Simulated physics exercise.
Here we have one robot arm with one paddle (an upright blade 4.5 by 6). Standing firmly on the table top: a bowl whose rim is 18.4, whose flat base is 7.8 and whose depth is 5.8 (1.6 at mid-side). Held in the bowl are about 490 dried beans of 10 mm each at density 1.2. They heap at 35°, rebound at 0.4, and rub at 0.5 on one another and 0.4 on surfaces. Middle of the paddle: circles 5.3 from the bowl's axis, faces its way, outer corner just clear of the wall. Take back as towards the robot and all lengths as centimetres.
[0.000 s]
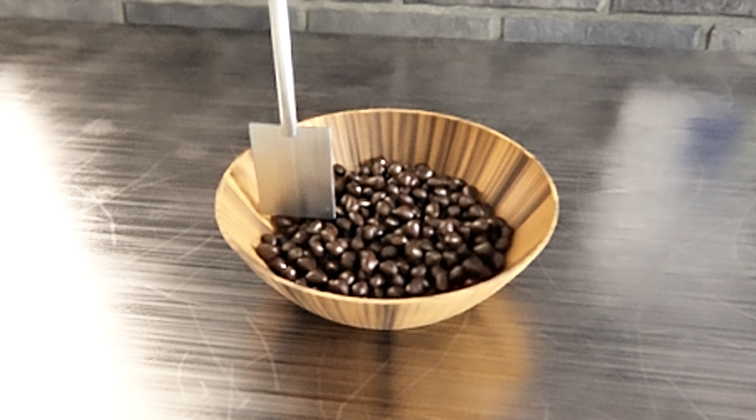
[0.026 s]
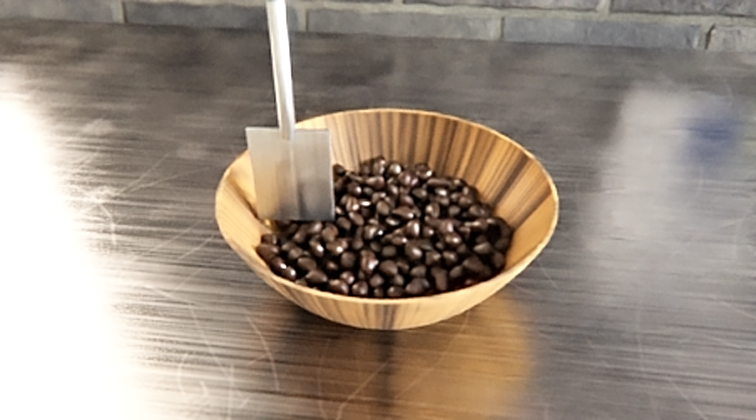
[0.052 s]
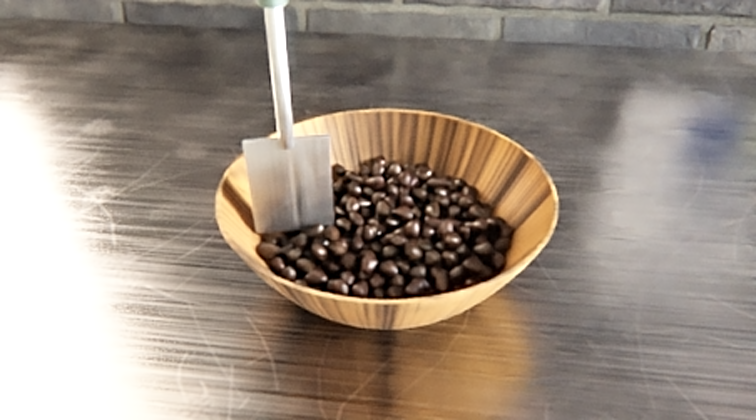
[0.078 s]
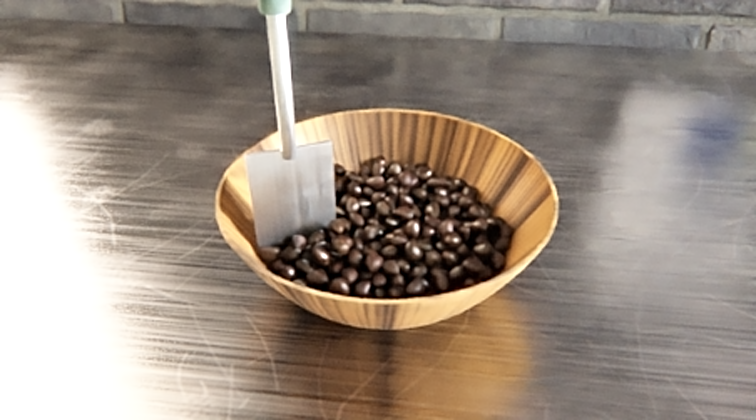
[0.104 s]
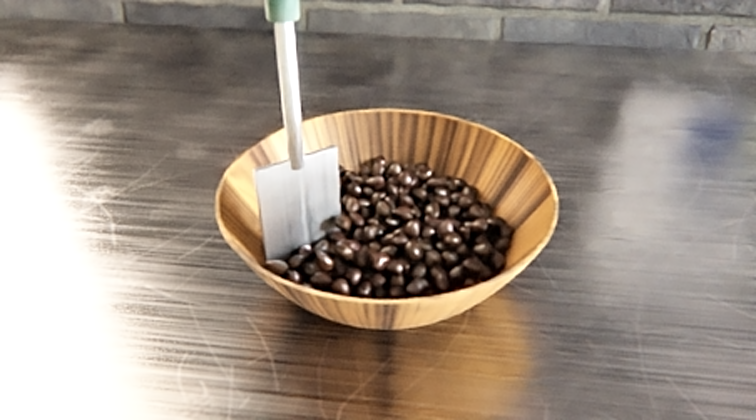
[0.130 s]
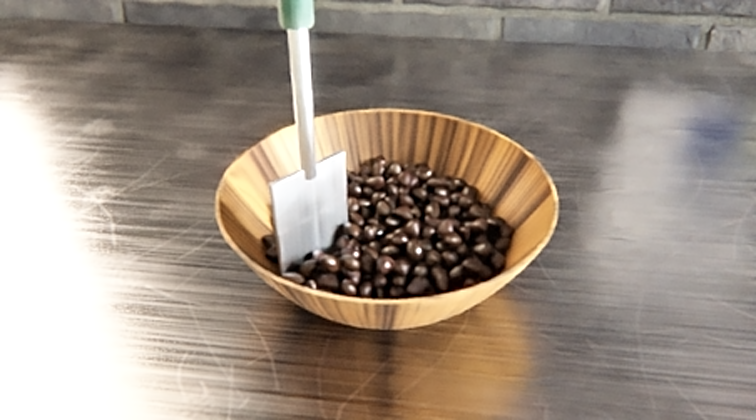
A striped wooden bowl holding a heap of glossy dark brown beans stands on a brushed, scratched dark metallic table top, seen from slightly above, with a grey brick wall behind. A flat silver paddle on a thin upright rod dips into the bowl's left side. It slides slowly toward the viewer along the wall, then curves rightward, turning slightly and nudging nearby beans, its green upper part coming into view, while the camera stays still.
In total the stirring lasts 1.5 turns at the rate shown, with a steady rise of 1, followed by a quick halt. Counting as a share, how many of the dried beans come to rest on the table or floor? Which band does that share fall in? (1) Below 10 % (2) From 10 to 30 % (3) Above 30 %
The answer is 1.
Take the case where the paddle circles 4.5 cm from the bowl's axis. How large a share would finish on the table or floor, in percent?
That would make it around 15 percent.
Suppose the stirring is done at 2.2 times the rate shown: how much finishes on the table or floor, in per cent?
Estimated share: Near 15 per cent.
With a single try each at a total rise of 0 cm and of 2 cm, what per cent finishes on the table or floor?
Near 10 in a hundred, then 0 in a hundred.
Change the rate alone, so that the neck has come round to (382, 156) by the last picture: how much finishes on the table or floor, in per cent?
Some 15 per cent.
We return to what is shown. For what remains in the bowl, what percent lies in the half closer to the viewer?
It comes to near 50 percent.
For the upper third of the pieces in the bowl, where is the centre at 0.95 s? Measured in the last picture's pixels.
Close to pixel (370, 232).
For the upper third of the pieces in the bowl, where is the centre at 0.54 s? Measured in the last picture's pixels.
Near (403, 182).
By 0.54 s, 243° round, highest piece 7 above the table; 476 in the bowl, 7 on the table or floor, 5 in flight or on the tool.
By 0.95 s, 75° round, highest piece 6 above the table; 461 in the bowl, 24 on the table or floor, 3 in flight or on the tool.
By 1.35 s, 180° round, highest piece 5 above the table; 460 in the bowl, 28 on the table or floor.
By 2.05 s, 180° round, highest piece 5 above the table; 460 in the bowl, 28 on the table or floor.
Final count, 460 in the bowl, 28 on the table or floor. That is 6 % on the table or floor.
